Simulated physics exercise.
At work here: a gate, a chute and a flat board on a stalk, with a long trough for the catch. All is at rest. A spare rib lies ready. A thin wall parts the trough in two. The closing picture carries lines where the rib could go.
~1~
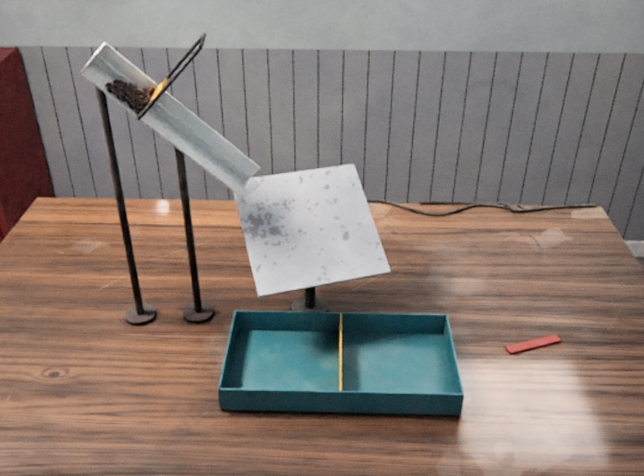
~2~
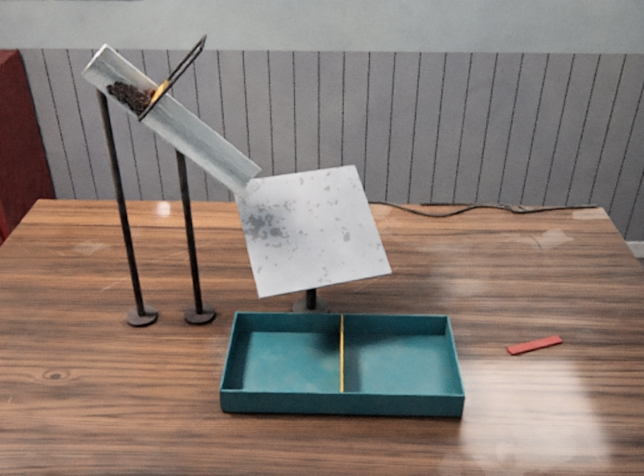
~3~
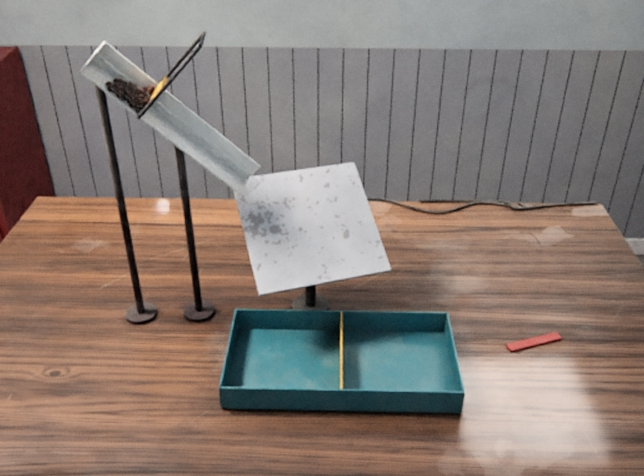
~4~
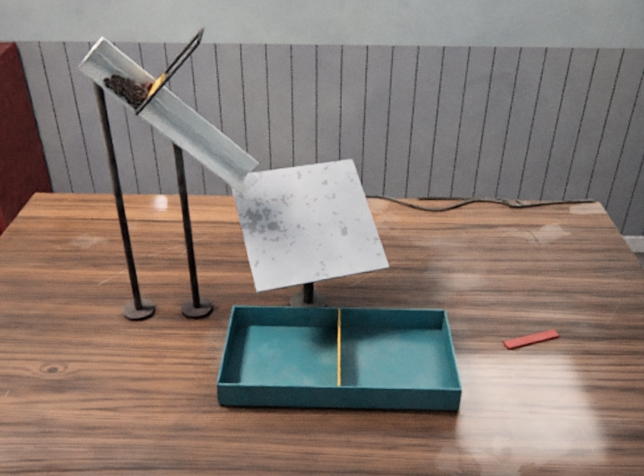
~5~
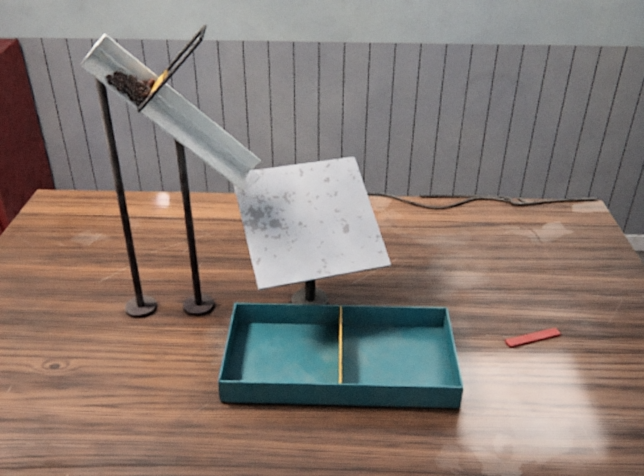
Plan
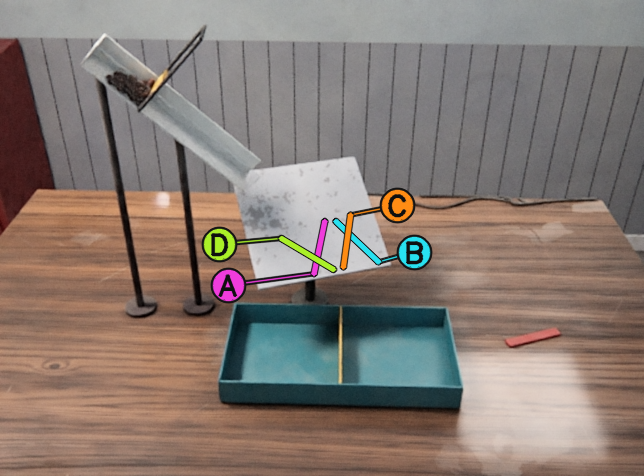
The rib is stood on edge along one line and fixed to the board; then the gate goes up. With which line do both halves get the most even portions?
C is best.
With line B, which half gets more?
Right.
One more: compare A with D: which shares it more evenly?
That would be A.
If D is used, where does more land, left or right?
The right half.
On the marked copy, line A from (324, 221) to (314, 273); line B from (335, 221) to (378, 261); line C from (350, 215) to (343, 266); line D from (281, 238) to (333, 269).
With A, of what is caught, most in the left half, a small part in the right.
With B, of what is caught, a small part in the left half, nearly all in the right.
With C, of what is caught, about half in the left half, about half in the right.
With D, of what is caught, none in the left half, all in the right.
